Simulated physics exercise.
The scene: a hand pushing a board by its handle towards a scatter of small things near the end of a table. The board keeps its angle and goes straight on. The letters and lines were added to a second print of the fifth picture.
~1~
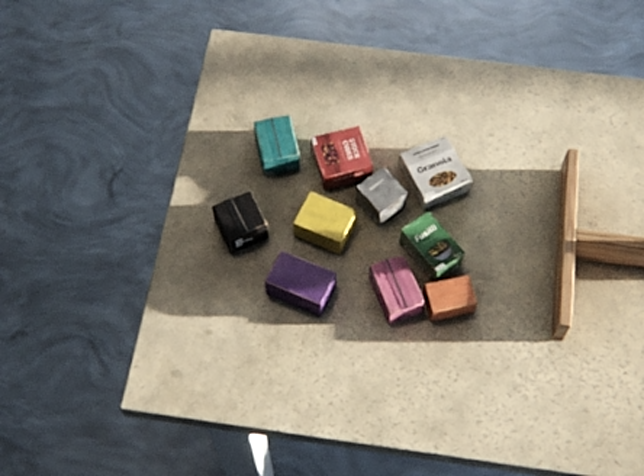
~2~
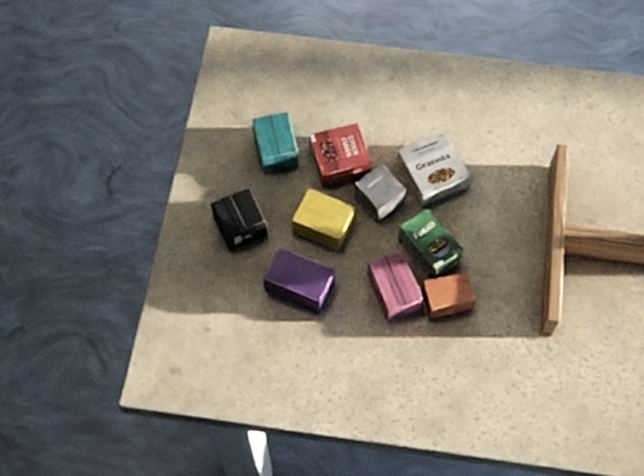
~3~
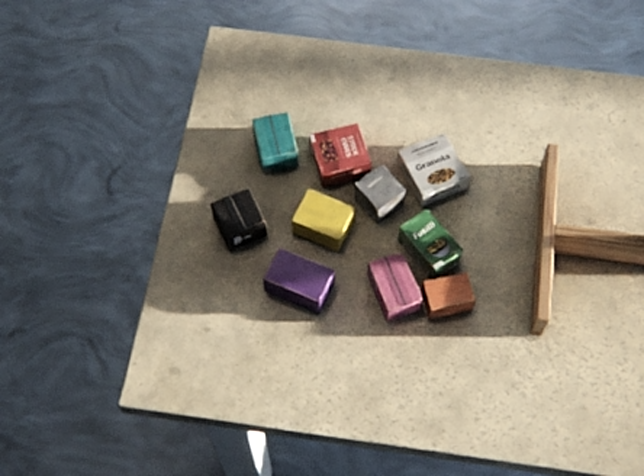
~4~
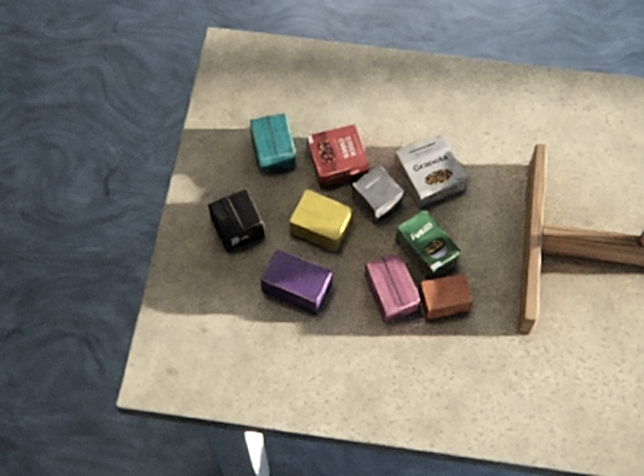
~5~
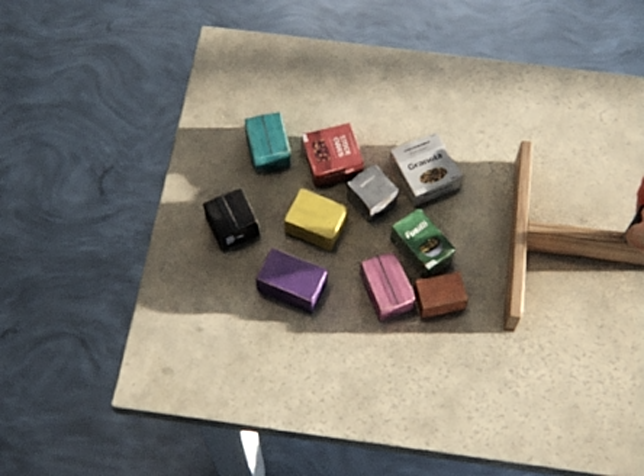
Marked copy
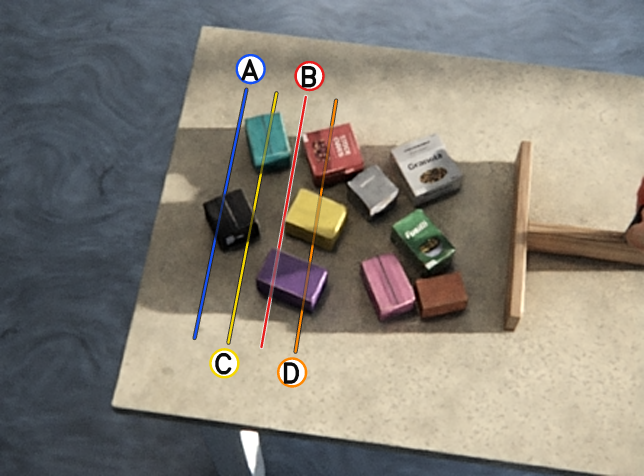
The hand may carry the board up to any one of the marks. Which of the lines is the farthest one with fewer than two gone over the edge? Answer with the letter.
It can go as far as B.
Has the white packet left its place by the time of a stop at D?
Yes.
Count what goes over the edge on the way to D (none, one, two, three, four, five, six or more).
The count is none.
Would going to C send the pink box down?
No.
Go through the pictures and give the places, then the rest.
In the first picture, grey packet (381, 197); purple block (301, 283); black box (241, 222).
In the second picture, board (559, 229); turquoise box (275, 143).
In the third picture, board (548, 228); yellow block (323, 220).
In the fourth picture, board (536, 228); orange block (445, 297).
In the fifth picture, board (522, 225); pink box (387, 286); grey packet (372, 194); purple block (292, 280).
On the copy, A at (222, 206); B at (285, 214); C at (254, 210); D at (317, 218).
On B. First, board (436, 214); white packet (402, 160); pink box (355, 282).
Then, board (352, 203); turquoise box (233, 138); black box (227, 218).
Finally, board (289, 196); turquoise box (175, 131); purple block (158, 268); none fallen.
By contrast, A drops five; C drops three; D is within the limit but short.
